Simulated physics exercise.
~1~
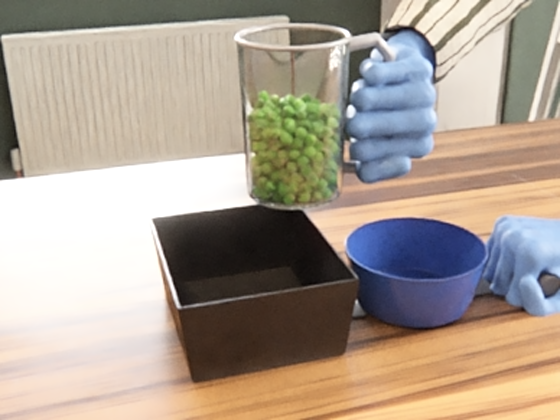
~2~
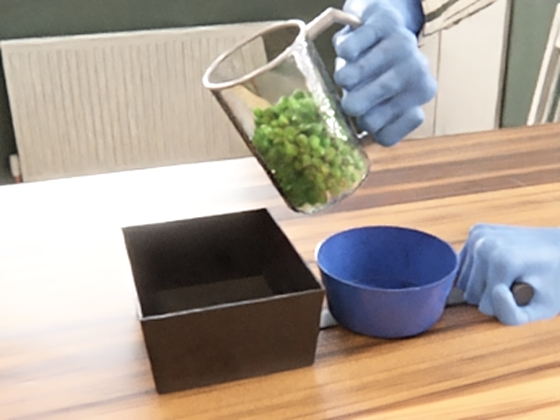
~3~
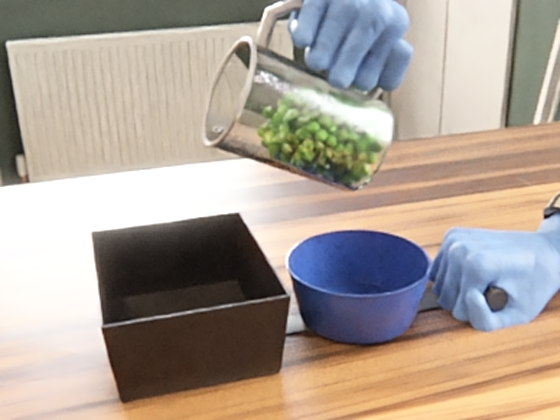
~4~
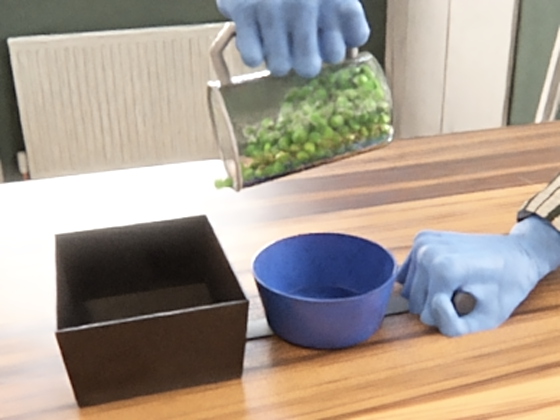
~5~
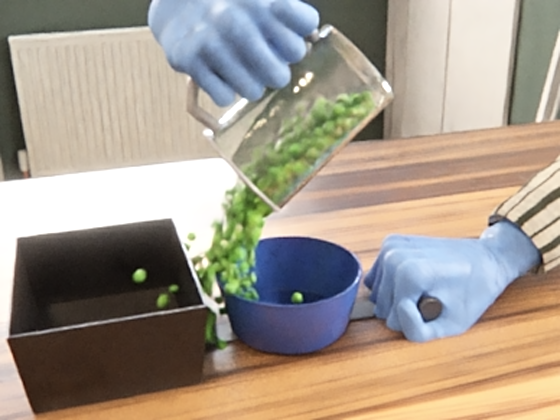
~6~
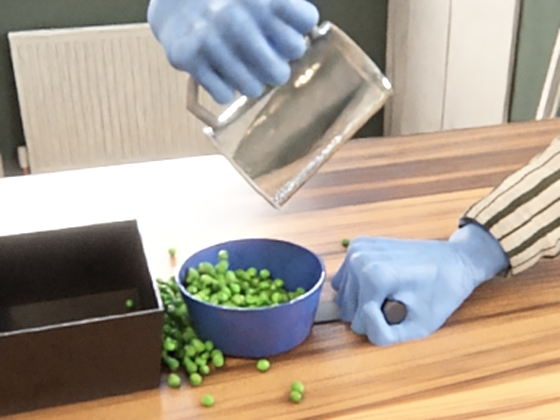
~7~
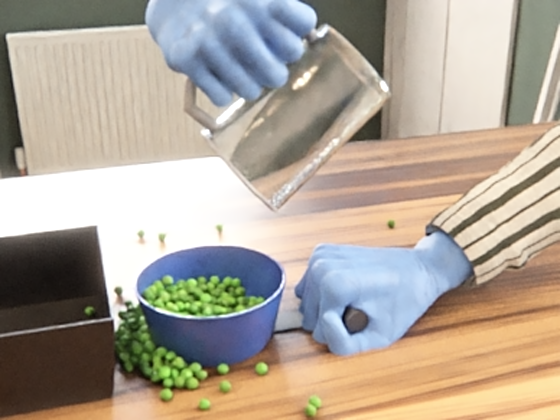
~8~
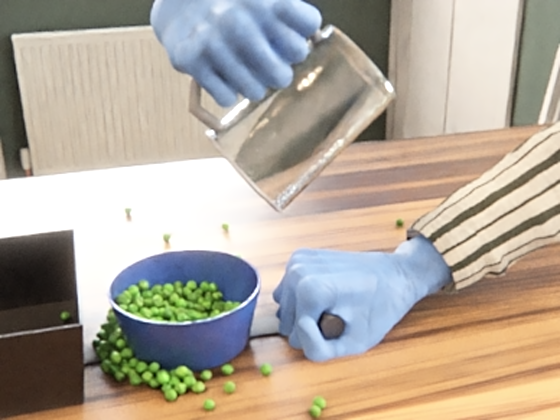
Green peas pouring from a tilting clear cup in a blue-gloved hand as joined dishes slide left, filling the blue dish and spilling outside.
